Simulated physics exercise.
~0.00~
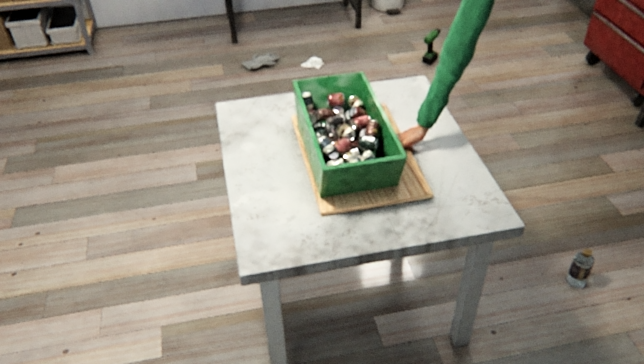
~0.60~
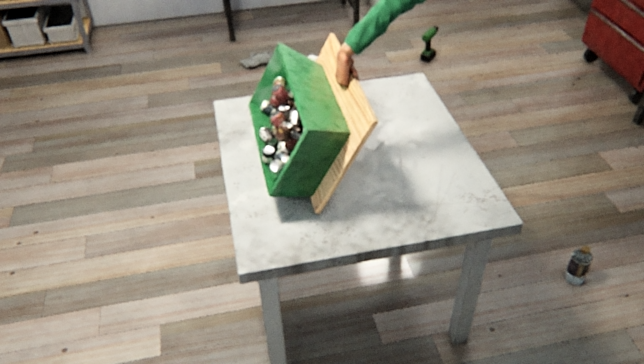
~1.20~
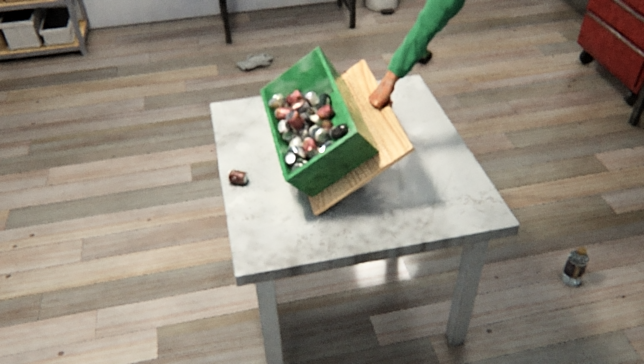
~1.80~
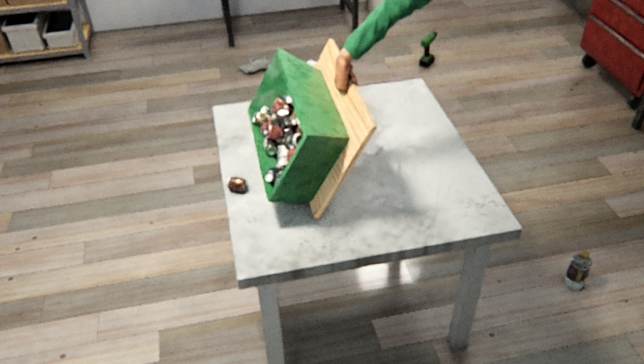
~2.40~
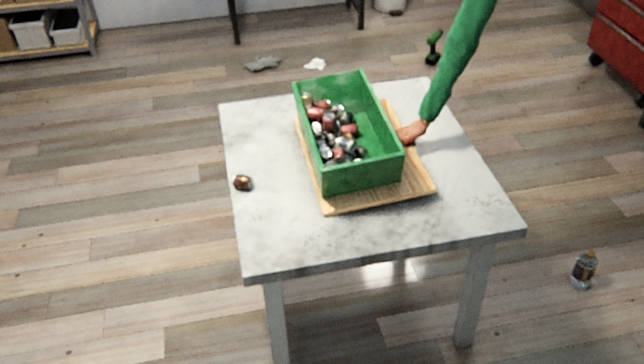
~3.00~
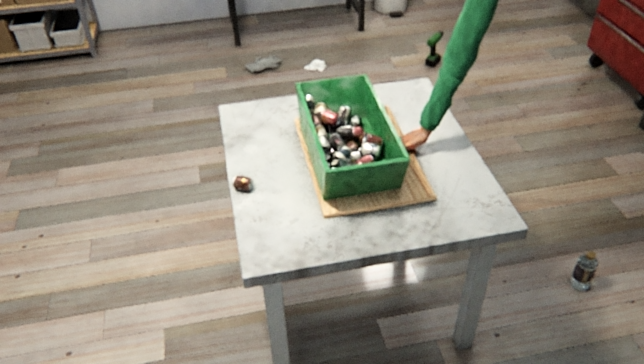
In a room with a wood-plank floor, seen from above at a slight sway, a pale marble-topped table holds a green crate full of small red, white and dark cans on a plywood board. A green-sleeved arm reaches in from the upper right and lifts the board's right side, tipping the crate steeply leftward. The hand lowers it partway, and one can now lies near the table's left edge. It raises the board steeply again, then lets it down flat. The crate ends upright and still full, with the single can left on the tabletop.
